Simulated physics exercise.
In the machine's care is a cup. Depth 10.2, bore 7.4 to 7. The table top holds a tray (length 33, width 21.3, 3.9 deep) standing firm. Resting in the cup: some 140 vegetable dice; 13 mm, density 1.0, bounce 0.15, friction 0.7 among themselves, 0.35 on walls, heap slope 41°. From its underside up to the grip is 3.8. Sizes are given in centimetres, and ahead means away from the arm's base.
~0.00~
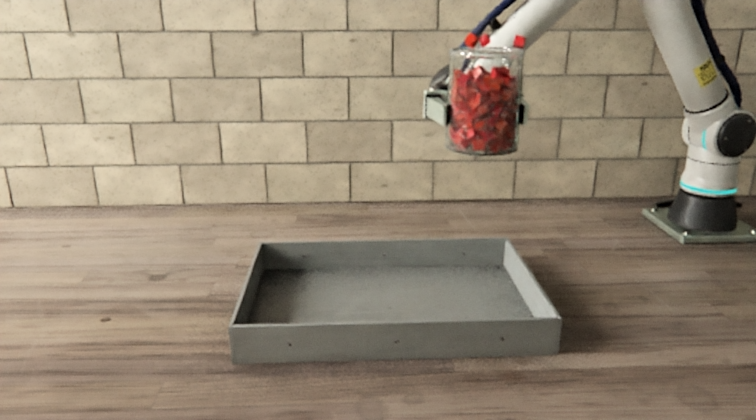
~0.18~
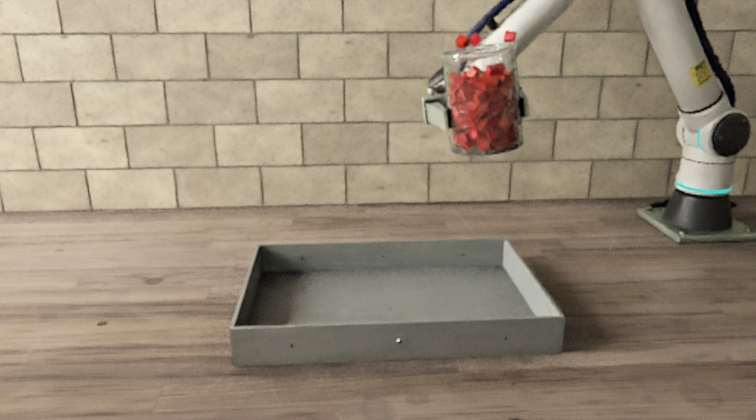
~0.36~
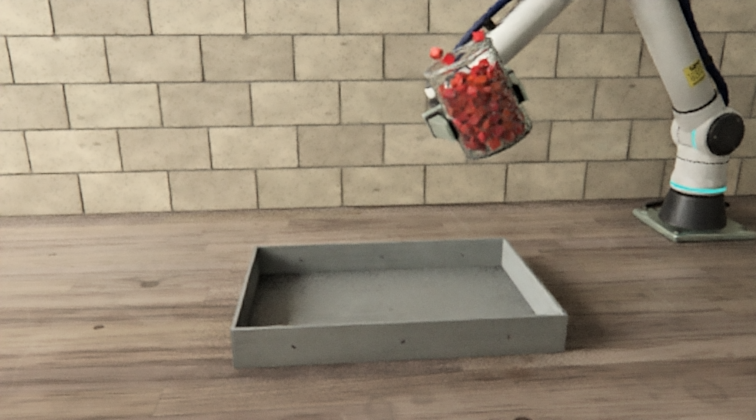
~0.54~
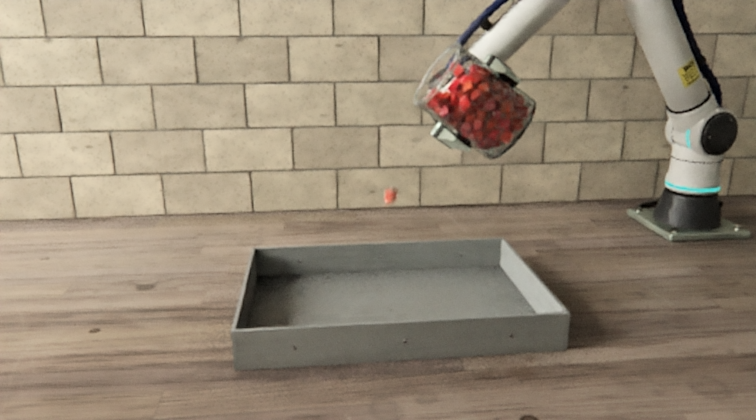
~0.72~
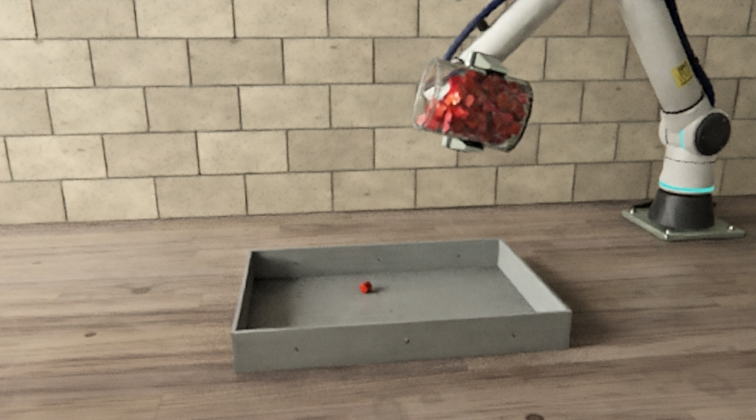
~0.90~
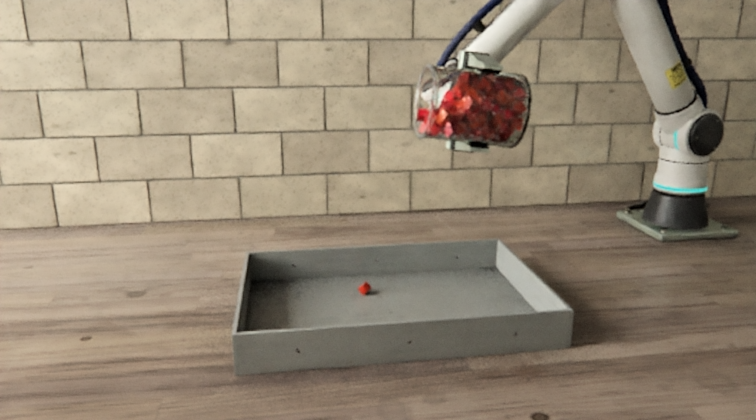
At the start, a robot arm holds an upright clear cup heaped with red vegetable dice above and behind an empty gray tray on a wooden table. The arm tilts the cup leftward until it lies nearly on its side, and along the way a single red piece drops into the tray.
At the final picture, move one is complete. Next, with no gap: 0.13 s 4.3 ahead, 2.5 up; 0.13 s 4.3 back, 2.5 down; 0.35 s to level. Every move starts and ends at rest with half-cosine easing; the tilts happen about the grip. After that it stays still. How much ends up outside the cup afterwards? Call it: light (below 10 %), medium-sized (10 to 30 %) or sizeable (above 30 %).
A sizeable share.
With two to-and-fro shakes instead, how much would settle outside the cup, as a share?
It would come to around 65 %.
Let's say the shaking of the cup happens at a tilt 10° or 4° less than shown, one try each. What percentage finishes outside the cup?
First try around 25 %, second around 30 %.
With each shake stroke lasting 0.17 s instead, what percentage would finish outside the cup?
I'd expect close to 15 per cent then.
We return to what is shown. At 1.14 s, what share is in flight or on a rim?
Some 23 percent.
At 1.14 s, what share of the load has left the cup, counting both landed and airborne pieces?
Near 25 per cent so far.
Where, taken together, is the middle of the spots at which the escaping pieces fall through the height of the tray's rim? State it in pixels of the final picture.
I'd say somewhere around (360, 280).
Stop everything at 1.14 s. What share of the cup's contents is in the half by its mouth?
Mouth half share: Roughly 95 %.
After 1.14 s, tilted 83° forward, highest piece 26 above the table; 109 in the cup, 1 in the tray, 33 in flight or on a rim.
After 1.39 s, tilted 22° forward, highest piece 29 above the table; 80 in the cup, 59 in the tray, 4 in flight or on a rim.
After 1.71 s, level, highest piece 25 above the table; 80 in the cup, 62 in the tray, 1 on the table or floor.
After 2.76 s, level, highest piece 25 above the table; 80 in the cup, 62 in the tray, 1 on the table or floor.
In the end, 80 in the cup, 62 in the tray, 1 on the table or floor. That is 44 % outside the cup.
